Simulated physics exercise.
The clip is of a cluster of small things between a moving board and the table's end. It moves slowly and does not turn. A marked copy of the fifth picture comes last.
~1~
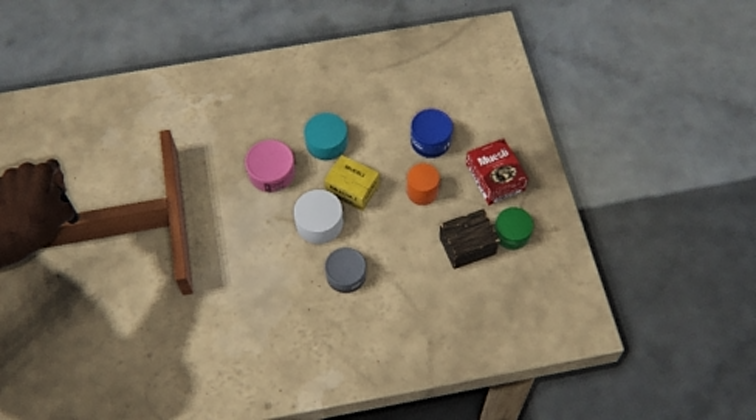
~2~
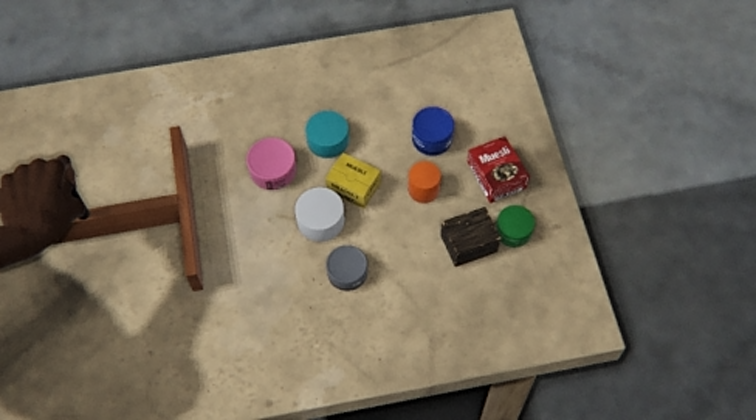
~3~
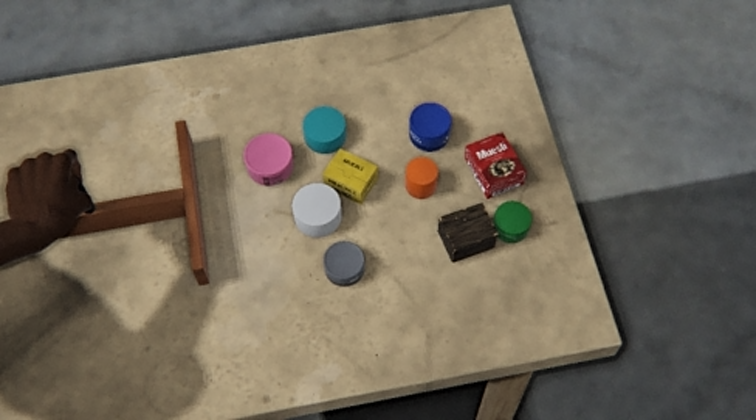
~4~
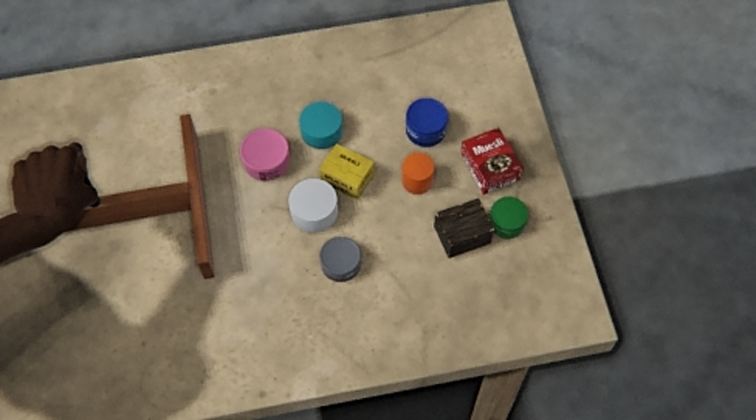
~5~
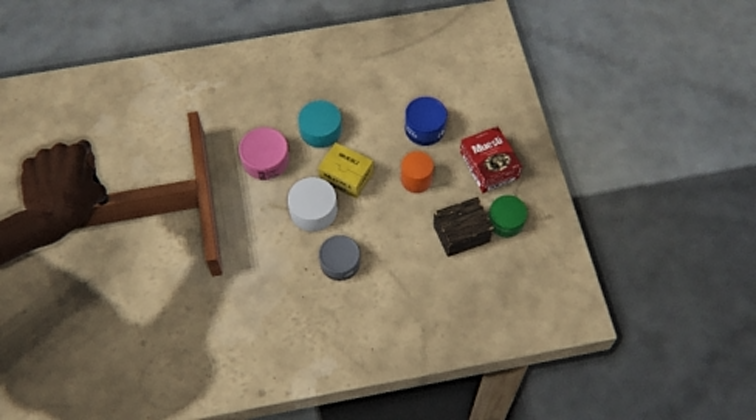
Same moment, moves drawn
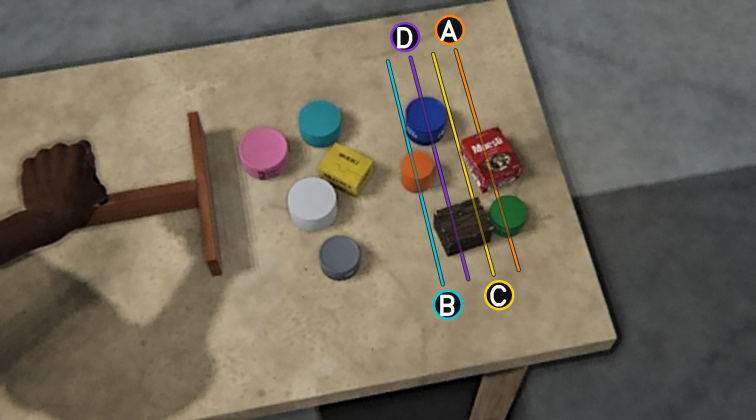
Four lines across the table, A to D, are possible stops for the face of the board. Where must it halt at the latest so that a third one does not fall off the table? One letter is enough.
No farther than A.
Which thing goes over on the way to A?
It is the red box.
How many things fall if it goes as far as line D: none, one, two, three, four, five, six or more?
In all, none.
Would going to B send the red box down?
No.
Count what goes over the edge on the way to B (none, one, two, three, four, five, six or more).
By then, none.
On the marked copy, A at (485, 154); B at (414, 166); C at (462, 158); D at (438, 162).
With A. Early on, board (306, 165); turquoise pot (346, 111); grey tub (346, 259).
Further on, board (407, 148); red box (514, 158); blue jar (465, 108).
At the end, board (484, 135); red box over the edge; green tin (574, 224); one fallen.
As for the rest, B is within the limit but short; C is within the limit but short; D is within the limit but short.
